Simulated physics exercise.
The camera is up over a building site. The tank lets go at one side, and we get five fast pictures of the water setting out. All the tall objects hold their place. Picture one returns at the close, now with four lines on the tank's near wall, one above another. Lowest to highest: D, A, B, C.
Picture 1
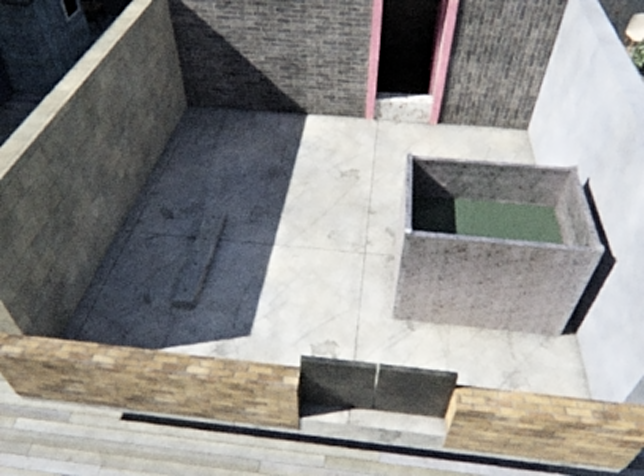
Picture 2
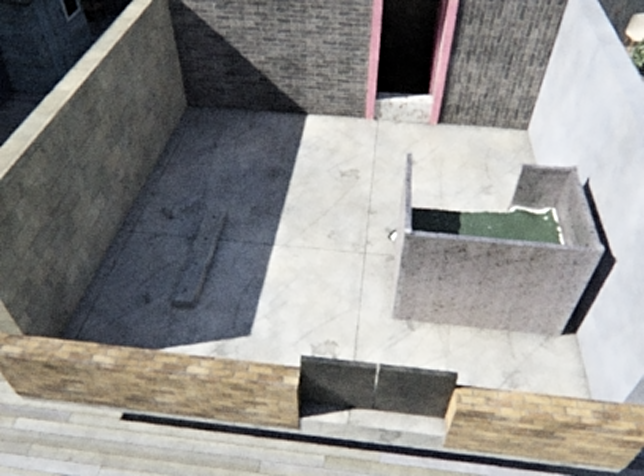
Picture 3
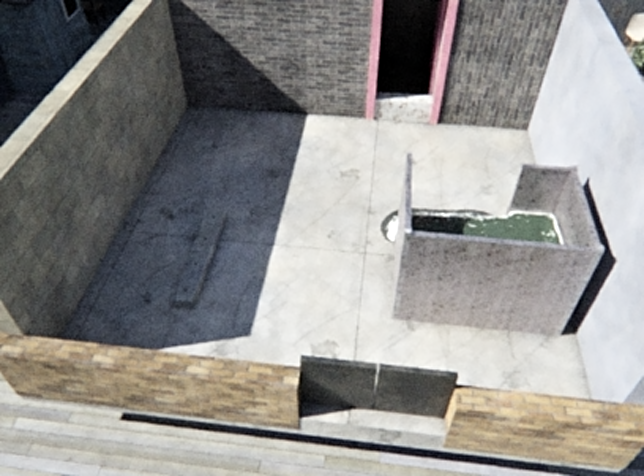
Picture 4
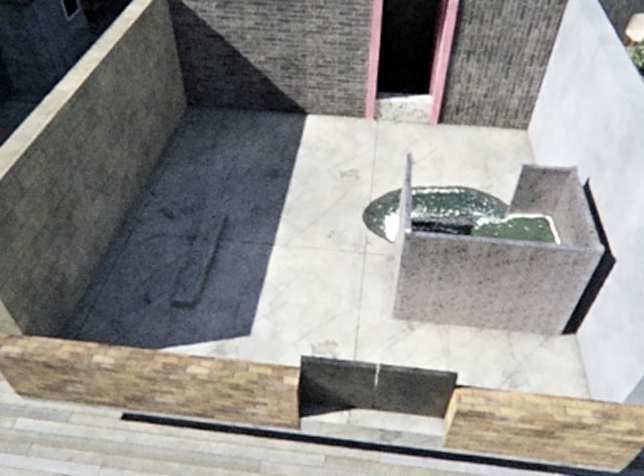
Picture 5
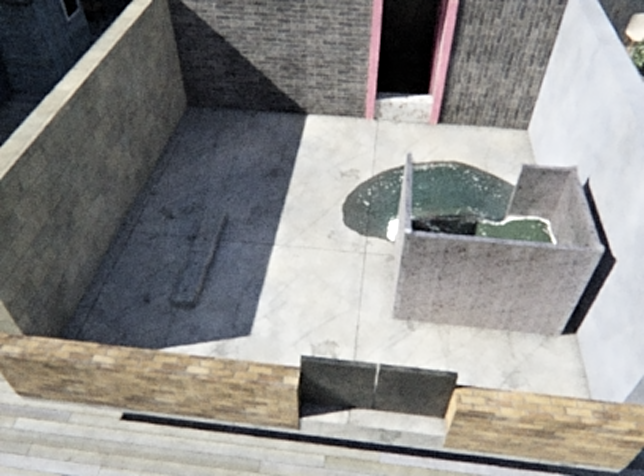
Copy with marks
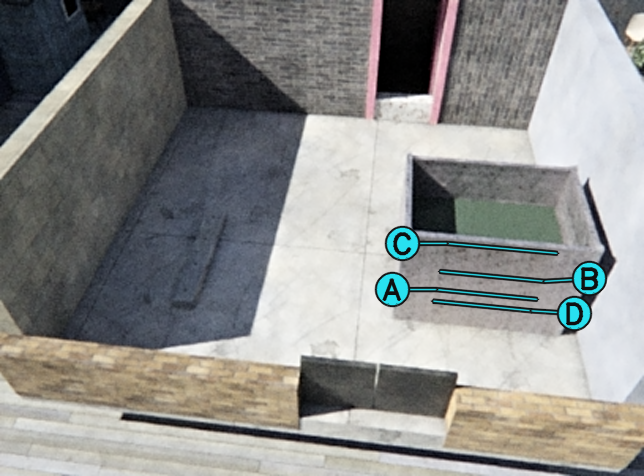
Dark green water held in a square concrete tank at the right of a walled yard pours out through a gap in the tank's far side, then spreads in a widening, white-edged pool across the pale floor behind it.
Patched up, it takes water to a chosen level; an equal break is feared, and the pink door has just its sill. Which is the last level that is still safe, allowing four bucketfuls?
Level B.
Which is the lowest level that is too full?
Here it is level C.
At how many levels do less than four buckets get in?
Three.
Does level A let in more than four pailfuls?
No, that is safe.
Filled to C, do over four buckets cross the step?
Yes, that goes wrong.
On the marked copy, A at (486, 294); B at (492, 276); C at (501, 248); D at (482, 305); from the bottom up D, A, B, C.
With A, nothing gets over.
With B, a bucket or two gets in.
With C, about 10 bucketfuls get in.
With D, nothing gets over.
